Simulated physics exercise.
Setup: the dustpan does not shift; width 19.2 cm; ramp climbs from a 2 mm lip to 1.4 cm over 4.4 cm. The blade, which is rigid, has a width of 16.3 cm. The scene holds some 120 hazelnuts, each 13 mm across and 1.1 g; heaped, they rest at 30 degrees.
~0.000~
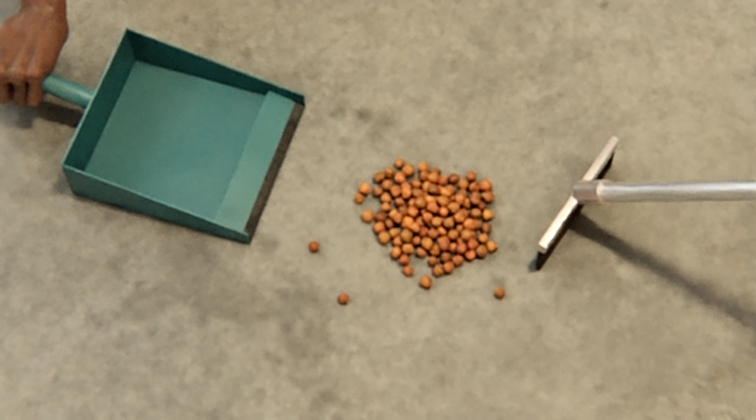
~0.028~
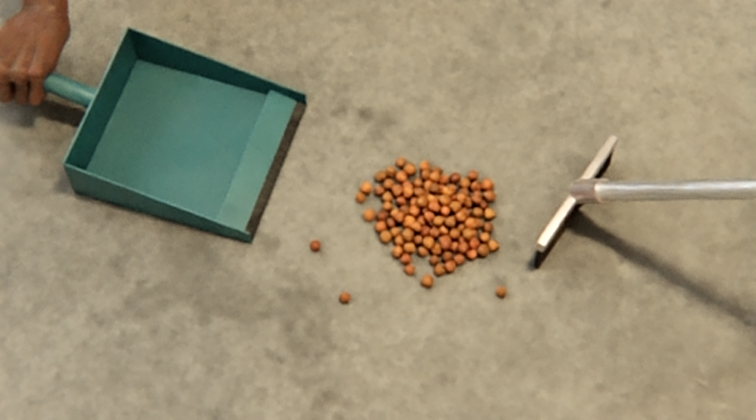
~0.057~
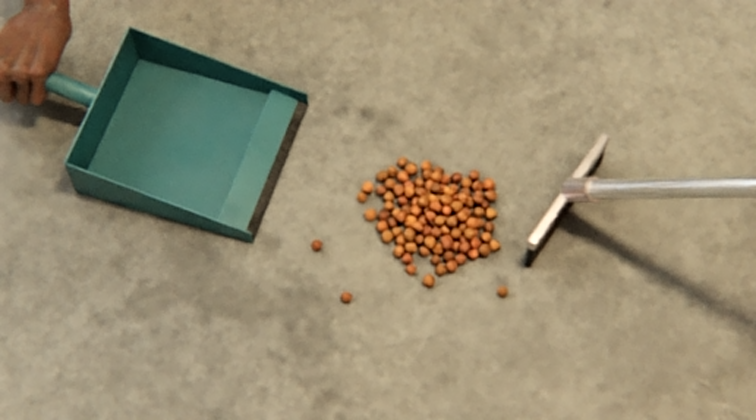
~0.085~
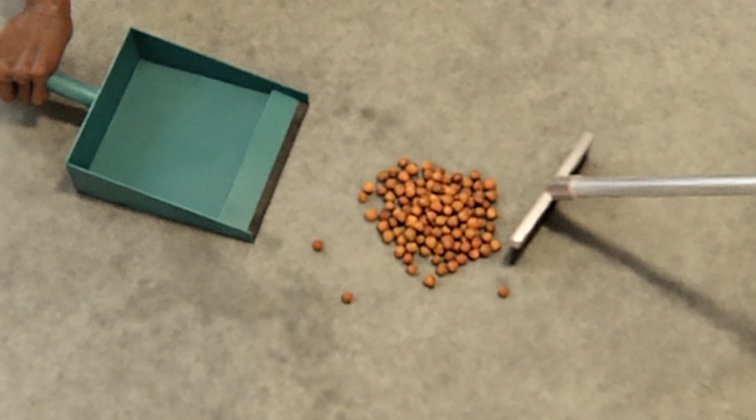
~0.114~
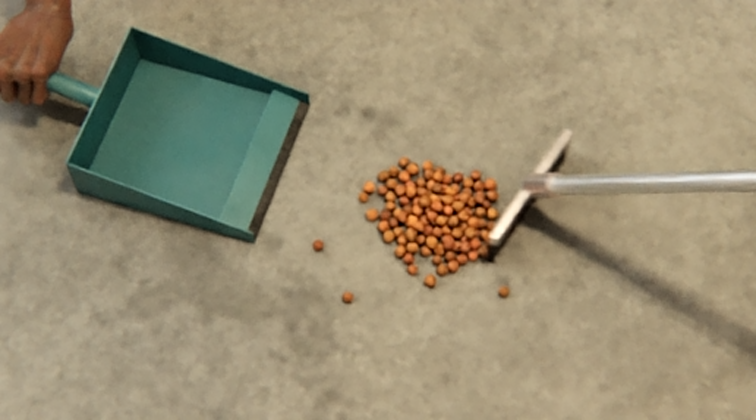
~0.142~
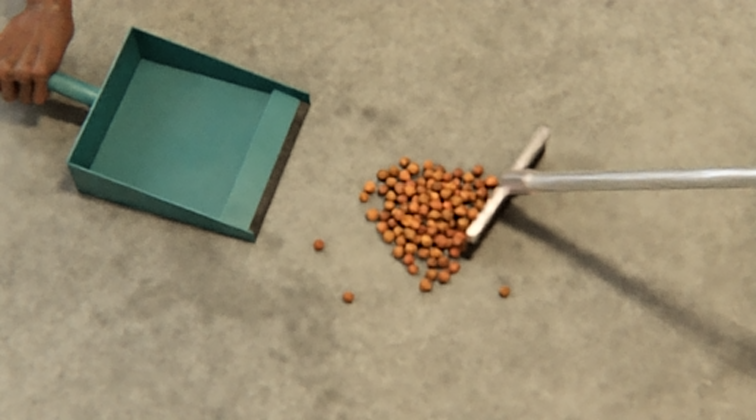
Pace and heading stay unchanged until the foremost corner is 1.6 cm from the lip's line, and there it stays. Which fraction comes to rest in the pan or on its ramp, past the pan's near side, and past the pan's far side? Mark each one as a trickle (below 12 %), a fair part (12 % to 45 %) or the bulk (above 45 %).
Pan: A fair part; near side: A fair part; far side: A fair part.
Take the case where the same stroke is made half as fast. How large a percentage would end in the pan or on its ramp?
Share: Close to 20 %.
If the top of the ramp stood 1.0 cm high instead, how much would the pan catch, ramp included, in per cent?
That would give something like 25 per cent.
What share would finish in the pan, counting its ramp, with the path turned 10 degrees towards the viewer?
Estimate: 20 % in pan or on ramp.
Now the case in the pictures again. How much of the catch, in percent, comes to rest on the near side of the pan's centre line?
About 50 %.
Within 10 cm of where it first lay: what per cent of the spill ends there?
Near 5 per cent.
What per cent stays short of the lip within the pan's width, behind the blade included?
That works out near 30 percent.
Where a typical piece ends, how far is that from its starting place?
I'd say near 22 cm.
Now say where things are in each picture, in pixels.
The first picture shows blade from (543, 247) to (613, 145), moved 0.0 cm, 0 of the pieces shifted so far; middle of the pieces at (431, 223); pan at (175, 145).
The second picture shows blade from (541, 246) to (612, 143), moved 0.4 cm, 0 of the pieces shifted so far; middle of the pieces at (433, 222).
The third picture shows blade from (533, 244) to (603, 142), moved 1.5 cm, 0 of the pieces shifted so far; middle of the pieces at (434, 221).
The fourth picture shows blade from (517, 243) to (588, 140), moved 3.3 cm, 0 of the pieces shifted so far; middle of the pieces at (435, 222).
The fifth picture shows blade from (494, 240) to (566, 138), moved 5.9 cm, 1 of the pieces shifted so far; middle of the pieces at (436, 222).
The sixth picture shows blade from (471, 237) to (544, 135), moved 8.5 cm, 63 of the pieces shifted so far; middle of the pieces at (431, 217); pan at (180, 143). Its pace works out near 0.92 m/s, heading 10 degrees towards the viewer's side.
After 0.27 s, middle of the blade 14 cm from the lip; 0 % over the lip, far side 10 %, near side 10 %.
After 0.36 s, middle of the blade 6 cm from the lip; 0 % over the lip, far side 15 %, near side 15 %.
After 0.59 s, middle of the blade 4 cm from the lip; 25 % over the lip, far side 20 %, near side 20 %.
By 1.4 s all is still; pan 25 %, near side 20 %, far side 20 %, in front of the lip or behind the blade 30 %.
